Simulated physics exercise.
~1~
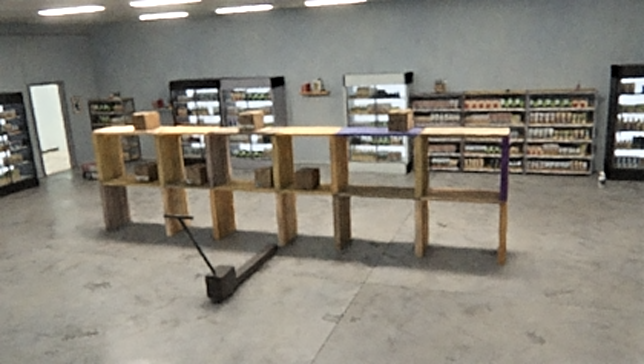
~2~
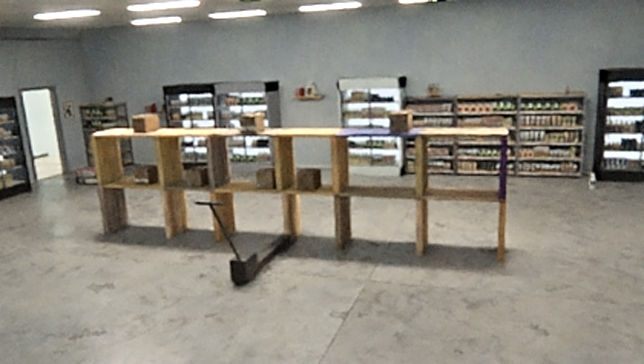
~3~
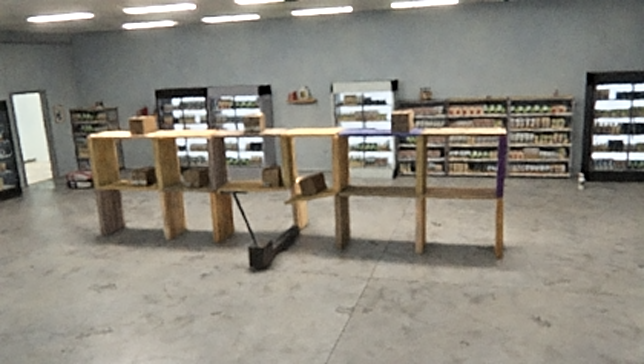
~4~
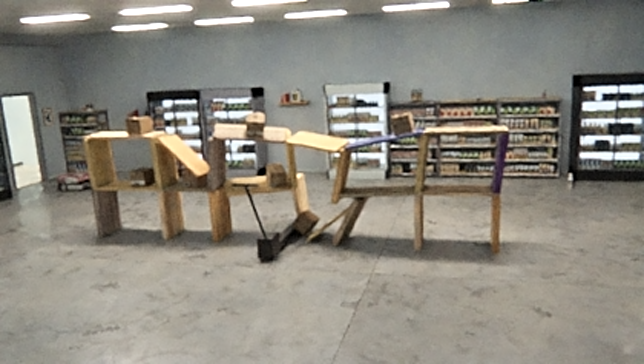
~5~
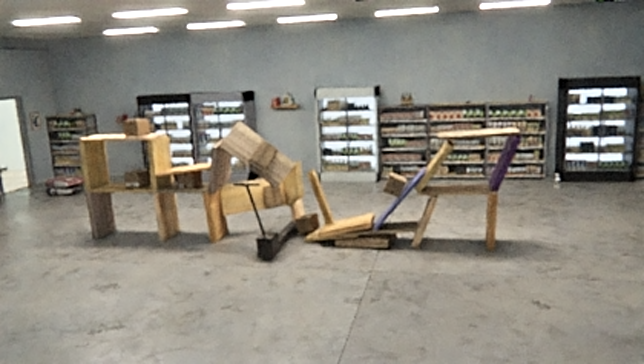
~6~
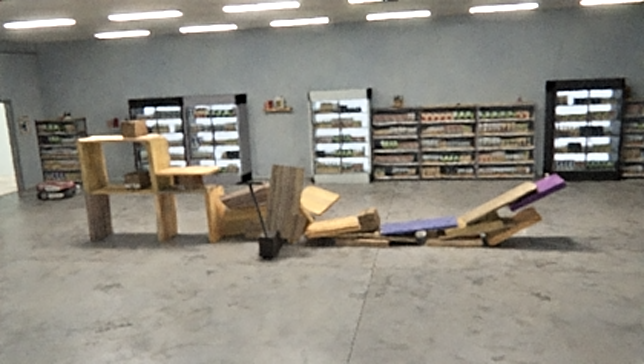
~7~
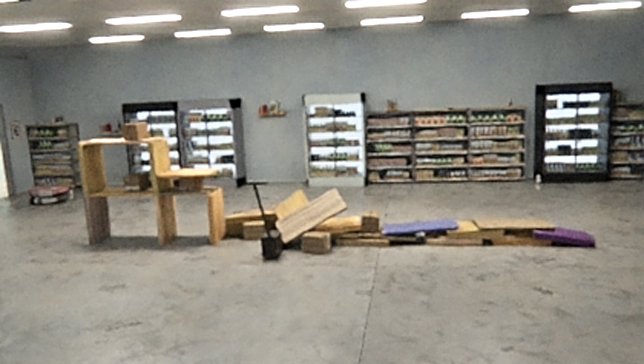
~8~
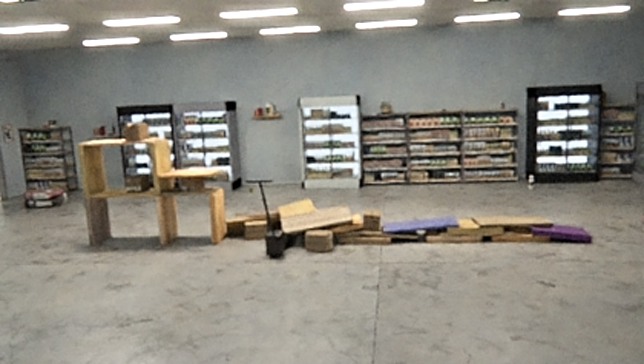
Most of a long two-tier wooden shelf in a shop collapsed after a dark floor jack slid into one of its middle supports, the blue board dropping before the purple upright toppled rightward, leaving a low heap beside the still-standing left end.
